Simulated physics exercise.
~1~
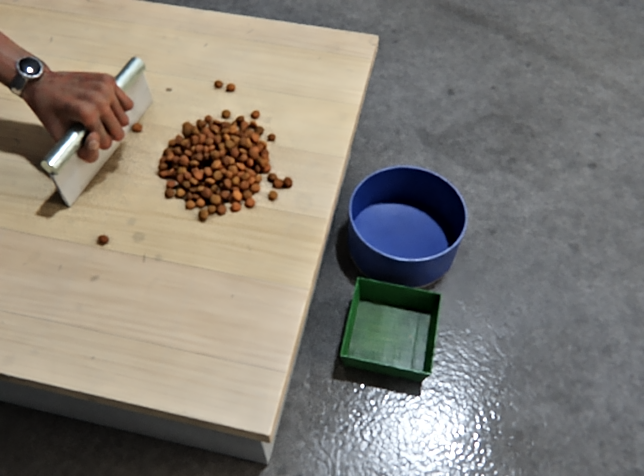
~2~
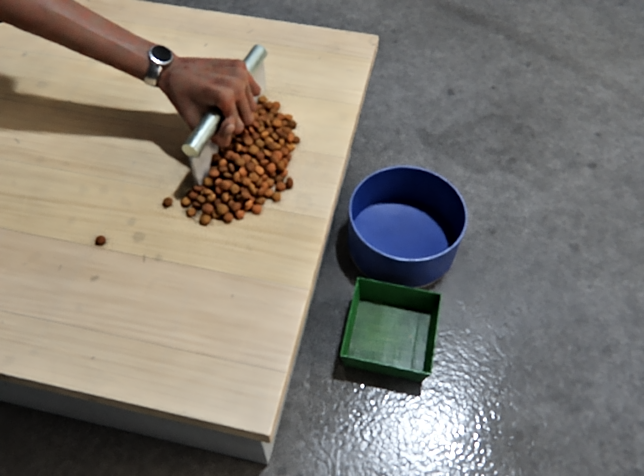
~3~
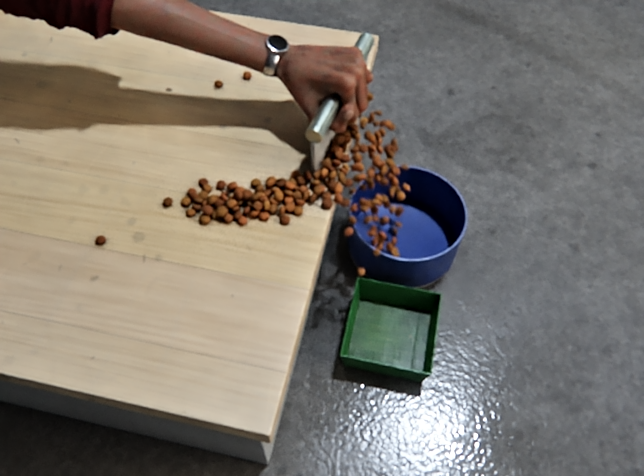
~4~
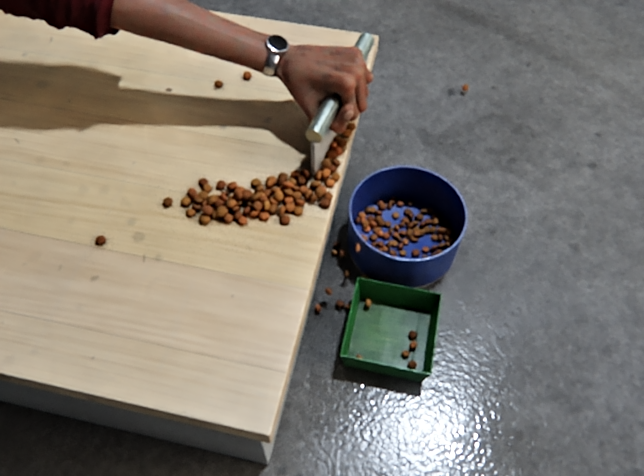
A hand wearing a watch pushed a pile of brown kibble rightward across a wooden table with a scraper and stopped at the edge, spilling many pieces into the blue pot, a few into the green tin and some onto the floor, while plenty stayed on top.
